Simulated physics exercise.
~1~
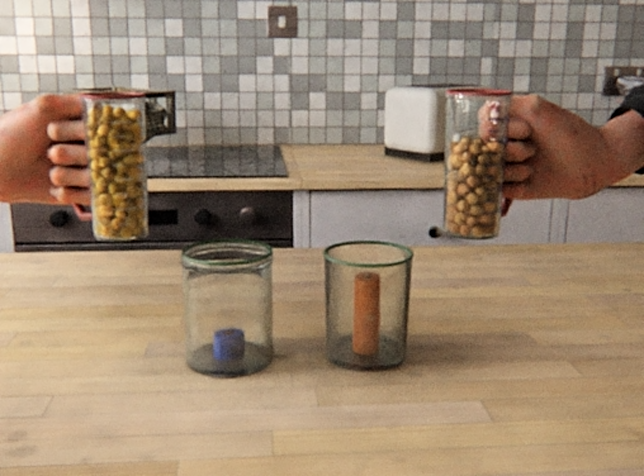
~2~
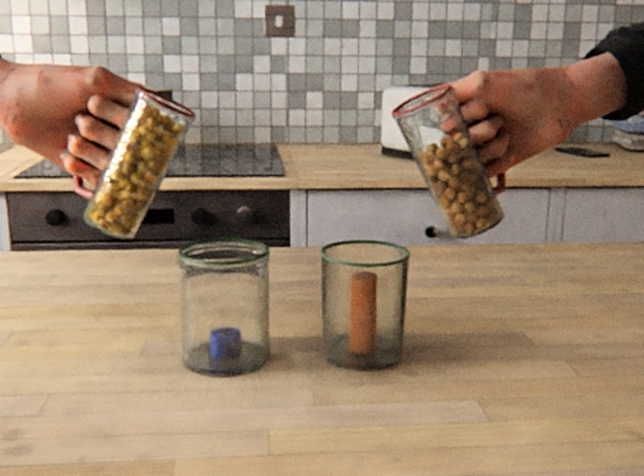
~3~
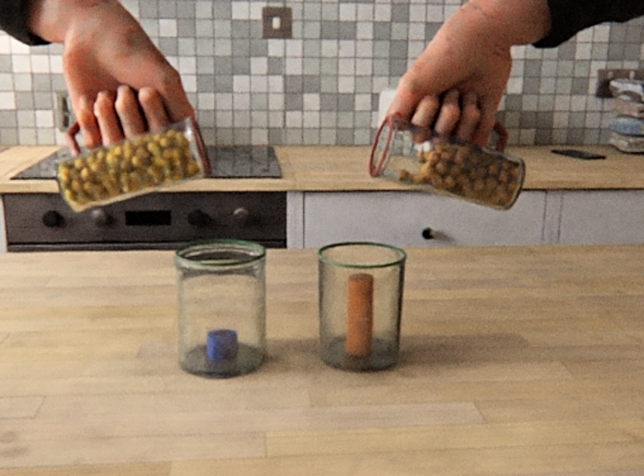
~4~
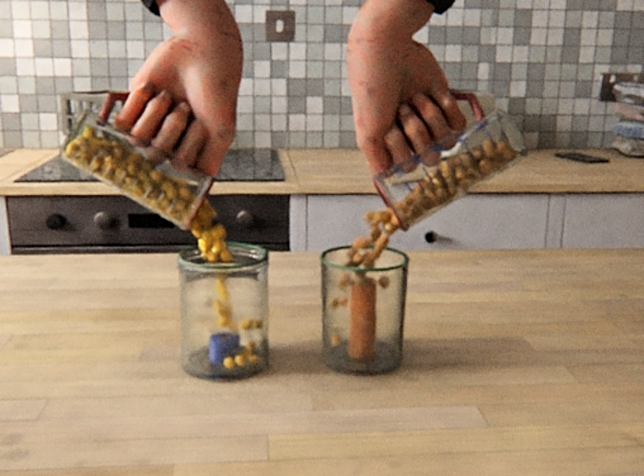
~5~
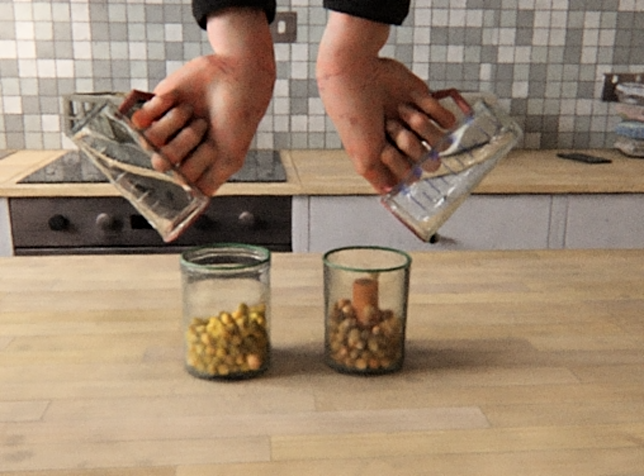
The footage shows two hands tipping clear cups of small, round, dry pieces over two glass containers on a wooden counter, emptying both, until the short blue object in the left one is covered while the taller orange-brown cylinder in the right one still pokes out.
